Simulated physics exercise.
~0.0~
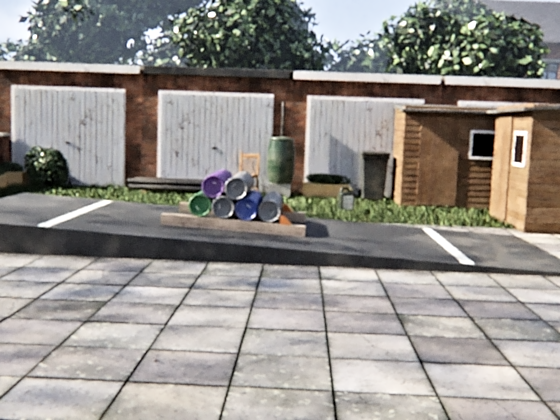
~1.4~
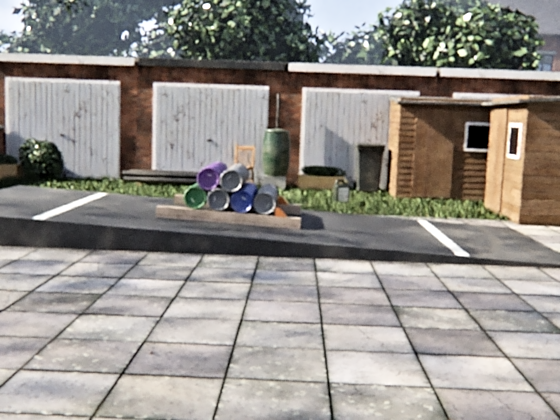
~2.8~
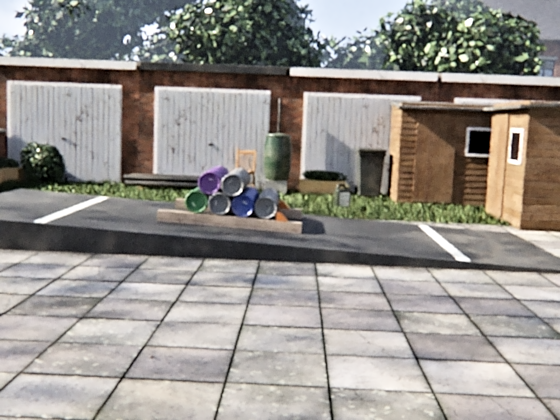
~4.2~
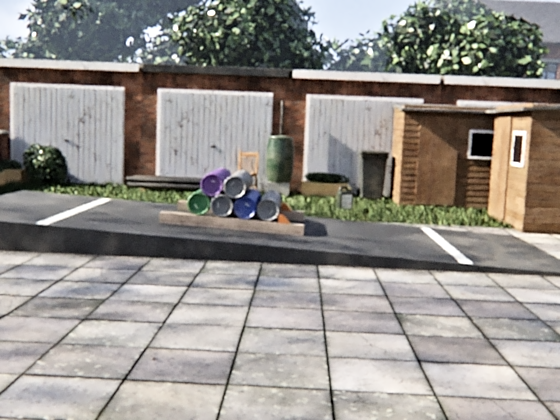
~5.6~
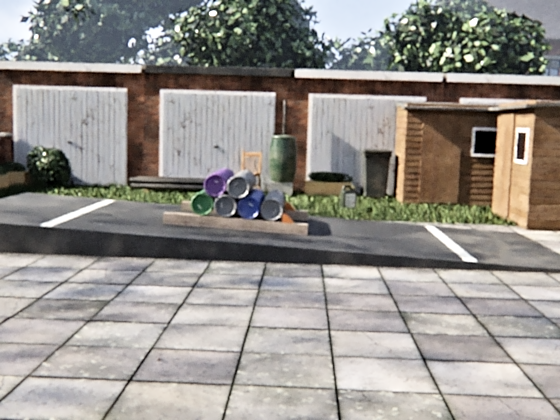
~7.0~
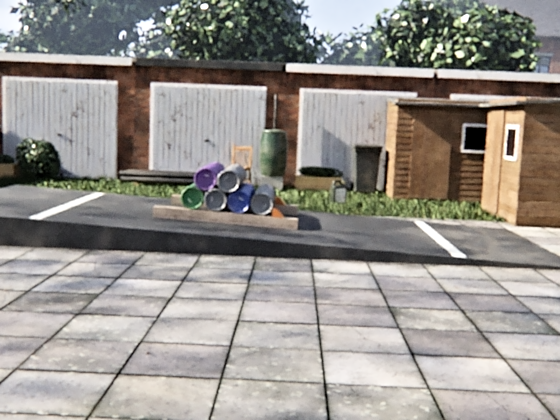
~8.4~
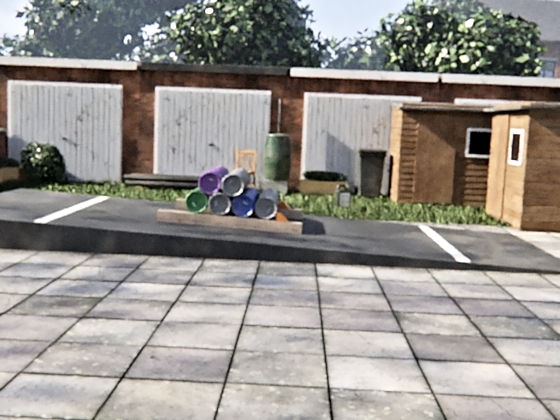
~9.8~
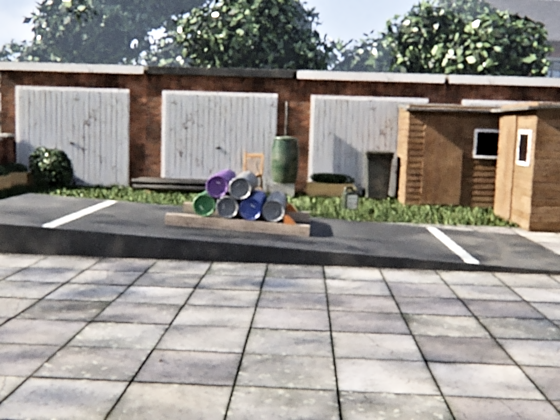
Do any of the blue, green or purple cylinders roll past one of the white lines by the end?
No, none of them crosses a line. The blue, green and purple cylinders all stay in the stack between the two white lines.
On a paved yard in front of a row of white garage doors, a small stack of colourful cylinders, among them blue, green and purple ones, rests on a low wooden base between two white lines. The view sways slightly, but the stack stays in place to the end.
